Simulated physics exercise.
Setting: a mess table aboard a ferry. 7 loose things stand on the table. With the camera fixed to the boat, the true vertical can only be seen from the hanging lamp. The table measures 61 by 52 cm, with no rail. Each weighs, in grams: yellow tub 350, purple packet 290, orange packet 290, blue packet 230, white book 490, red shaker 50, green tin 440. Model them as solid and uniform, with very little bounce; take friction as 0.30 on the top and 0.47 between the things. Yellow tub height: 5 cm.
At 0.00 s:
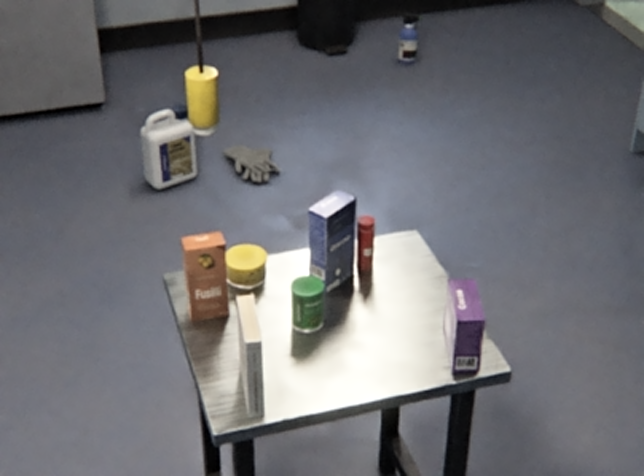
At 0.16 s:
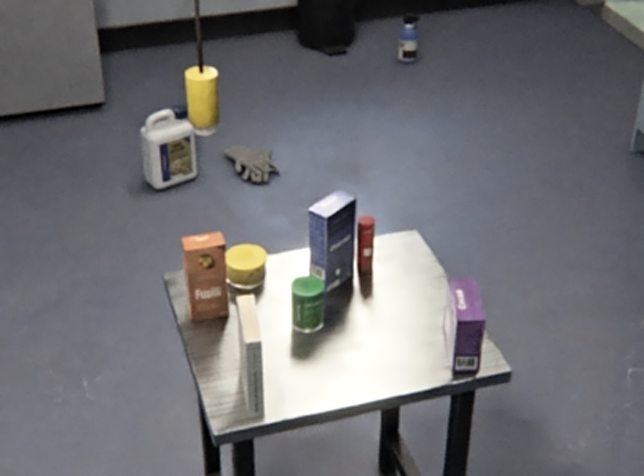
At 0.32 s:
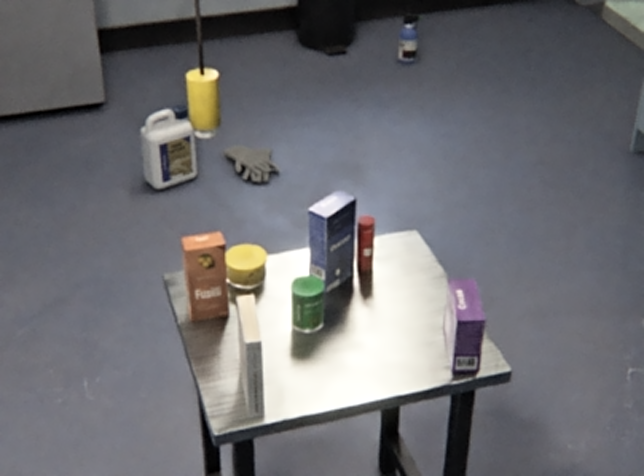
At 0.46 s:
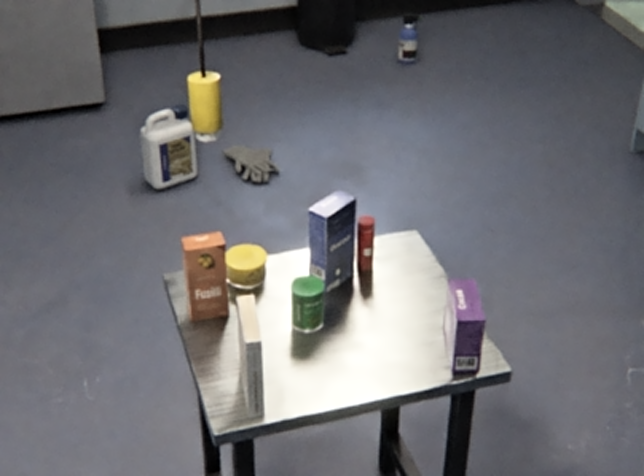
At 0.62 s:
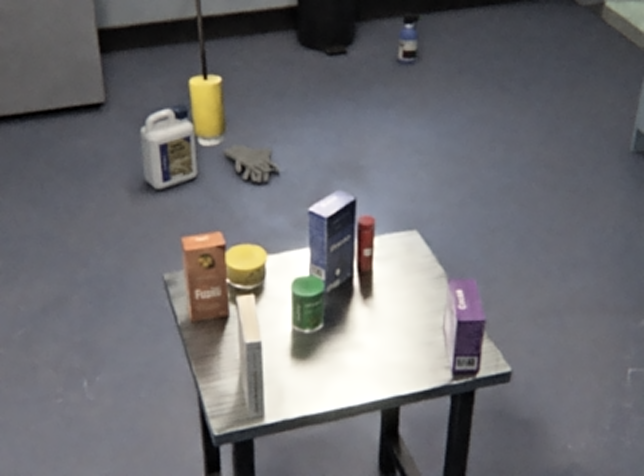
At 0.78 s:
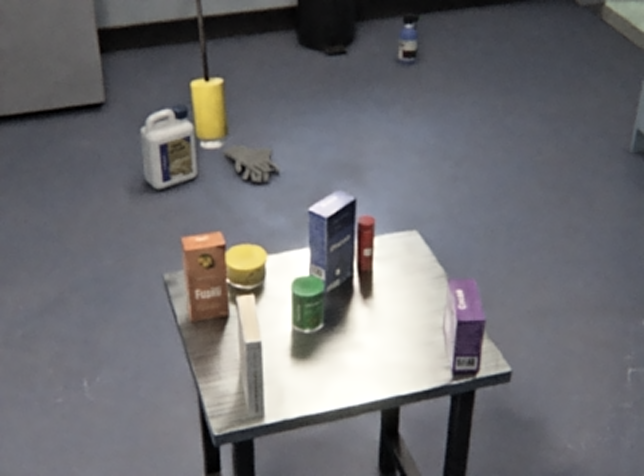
Metal-topped table standing with packets, tins, a tub and a book unmoved, while a yellow hanging lamp drifts slightly nearer behind.
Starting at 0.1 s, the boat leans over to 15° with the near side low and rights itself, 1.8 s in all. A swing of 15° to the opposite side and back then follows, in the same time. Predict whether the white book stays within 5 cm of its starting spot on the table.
Stays within it.
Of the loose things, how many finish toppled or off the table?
The answer: 0.
After 1.28 s, boat heeled 12°, near side down.
After 2.18 s, boat heeled 3°, far side down.
After 2.98 s, boat heeled 14°, far side down.
After 3.68 s, boat level.
At rest (4.2 s), all 7 in place, give or take 5 cm. In the last view, white book near (251, 355).
